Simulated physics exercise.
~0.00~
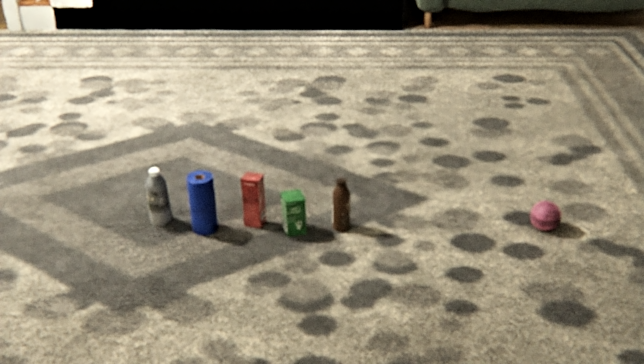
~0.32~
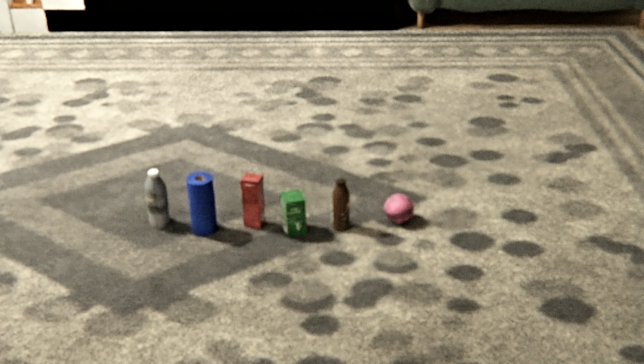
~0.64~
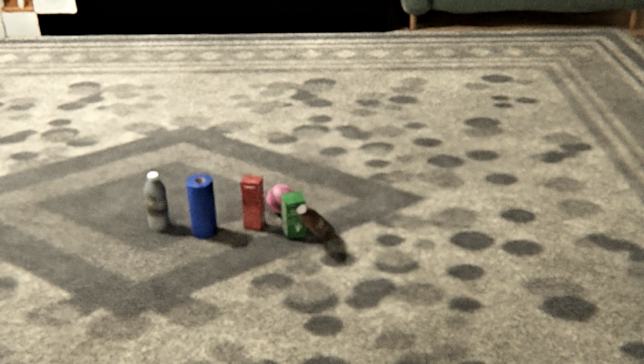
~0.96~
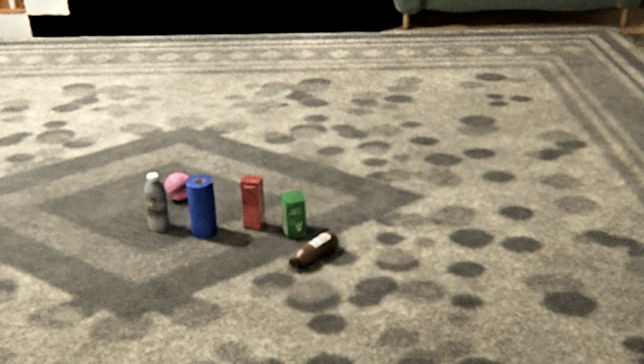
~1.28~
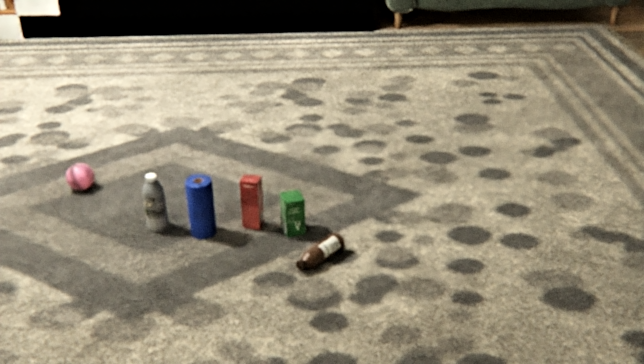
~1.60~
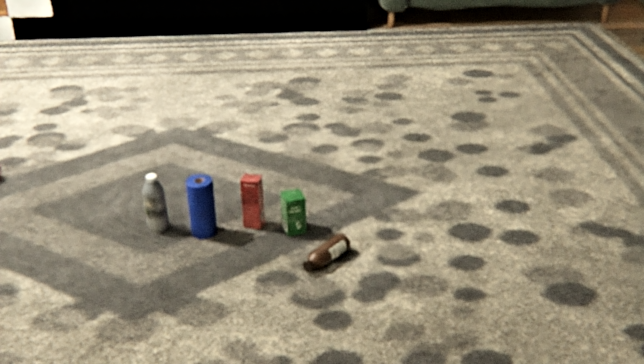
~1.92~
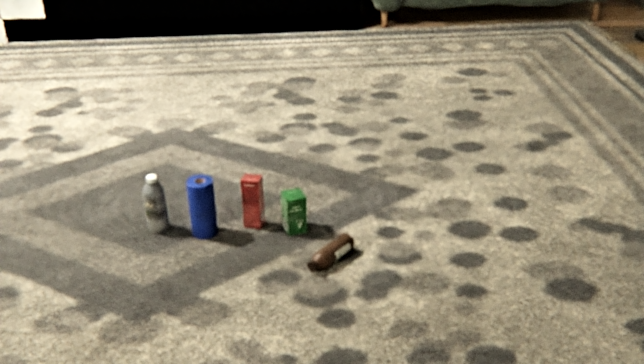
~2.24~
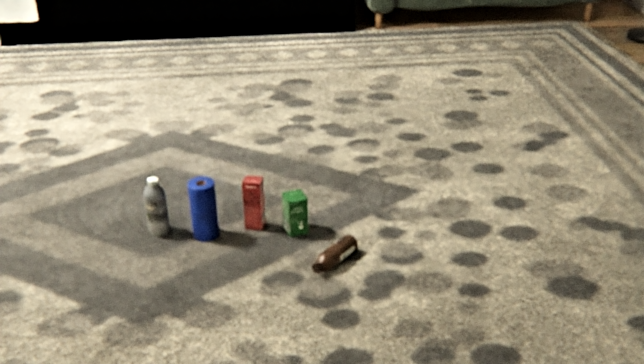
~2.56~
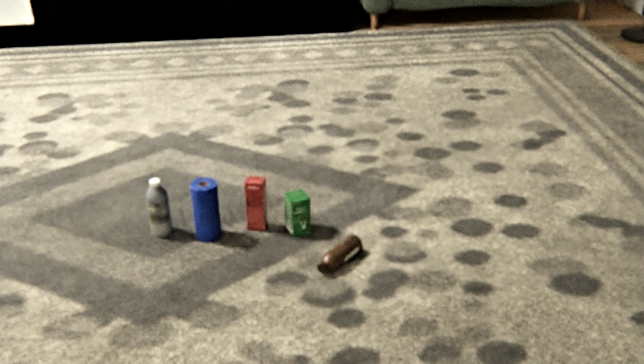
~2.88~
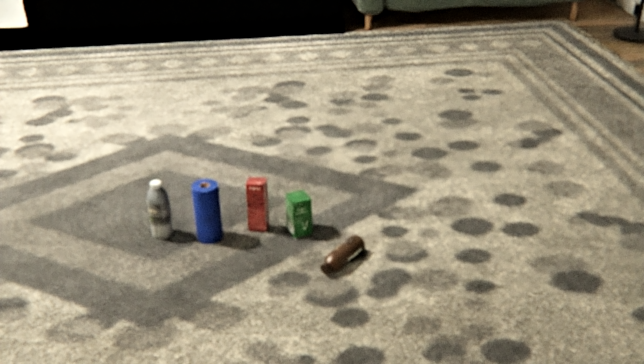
On a patterned grey rug in a dim room, seen from slightly above with the view drifting gently sideways, five objects stand in a loose row. From left to right they are a grey bottle, a blue roll, a red carton, a green carton and a brown bottle, with a pink ball off to the right. The ball rolls left and reaches the brown bottle, which topples toward the viewer as the ball passes behind the cartons. The ball continues behind the blue roll and grey bottle, then leaves on the left. The brown bottle ends on its side, while the other four remain standing.
